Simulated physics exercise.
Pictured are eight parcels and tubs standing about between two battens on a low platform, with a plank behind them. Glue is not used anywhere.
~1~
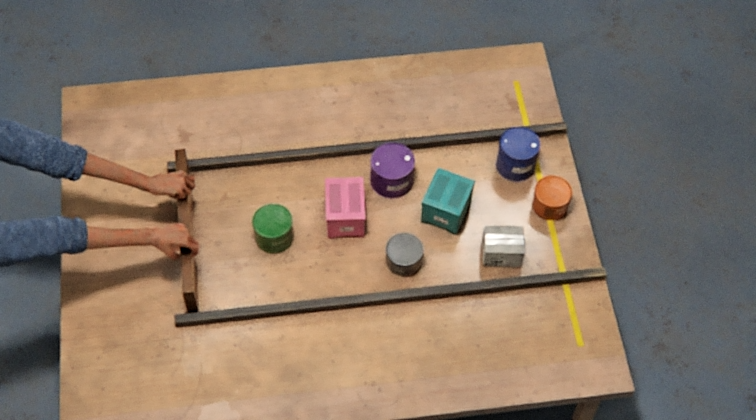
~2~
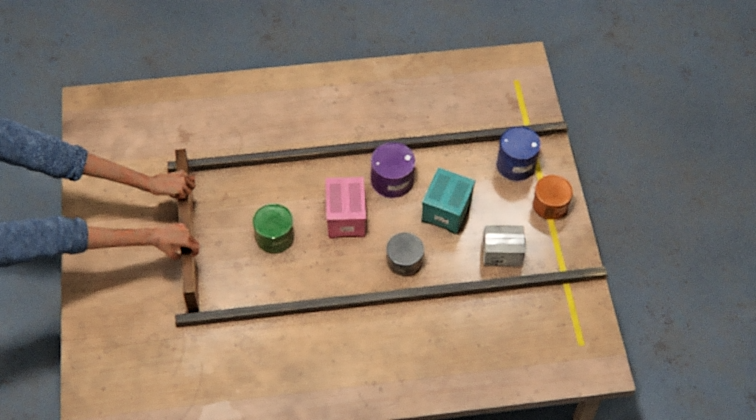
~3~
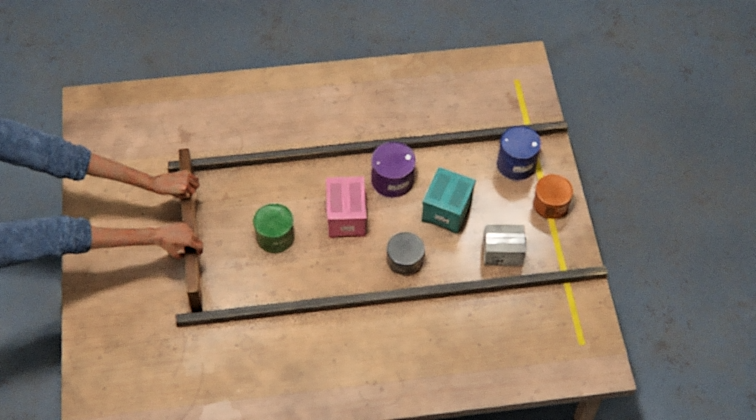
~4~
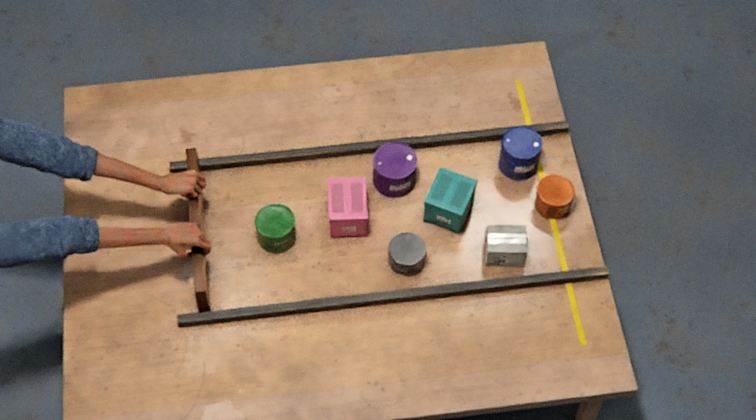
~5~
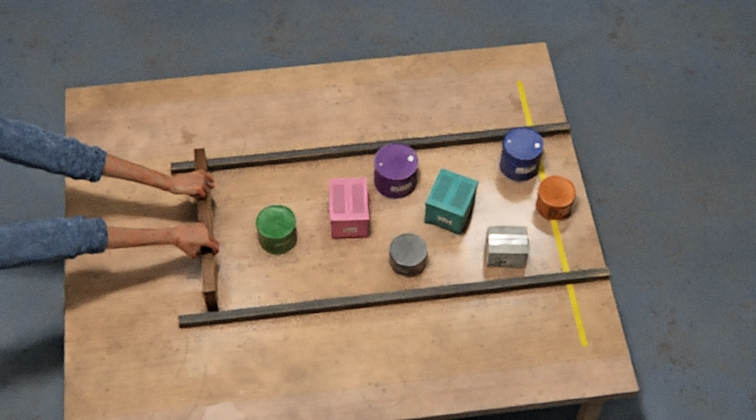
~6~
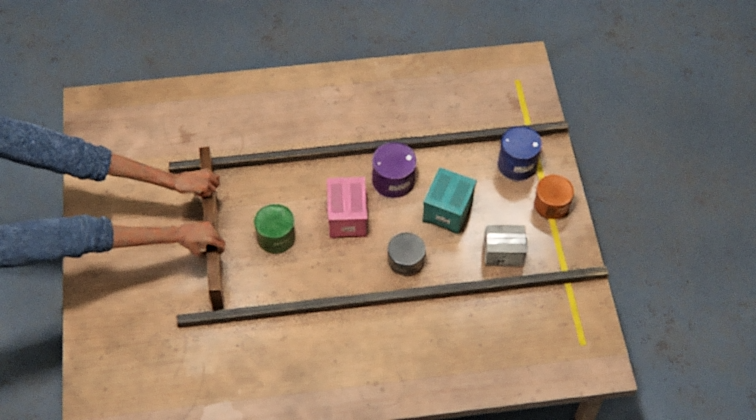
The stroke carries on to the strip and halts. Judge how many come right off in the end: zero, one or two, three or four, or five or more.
The drop count fails to reach five, yet passes two.
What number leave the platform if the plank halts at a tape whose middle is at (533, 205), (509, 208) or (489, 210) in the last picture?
Respectively, 3, 1 and 1.
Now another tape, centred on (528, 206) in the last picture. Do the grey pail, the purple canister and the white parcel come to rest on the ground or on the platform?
The grey pail keeps its place, the purple canister keeps its place and the white parcel keeps its place.
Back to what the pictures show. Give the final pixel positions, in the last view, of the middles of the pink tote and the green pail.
You'll find the pink tote at roughly (572, 176) and the green pail at roughly (572, 210).
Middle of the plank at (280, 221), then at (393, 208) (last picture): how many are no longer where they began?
The count reaches 1 first and 5 second.
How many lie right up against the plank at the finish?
I count 4 of them.
A little later, none off yet; orange pail at rest near (554, 197); blue canister at rest near (519, 154); white parcel at rest near (505, 246).
Next, none off yet; orange pail shifted about its own width near (592, 196); blue canister shifted a little near (539, 151); white parcel shifted about its own width near (547, 236).
When it is over, the number that fall off is three or four; down, turquoise tote, white parcel, blue canister and orange pail.
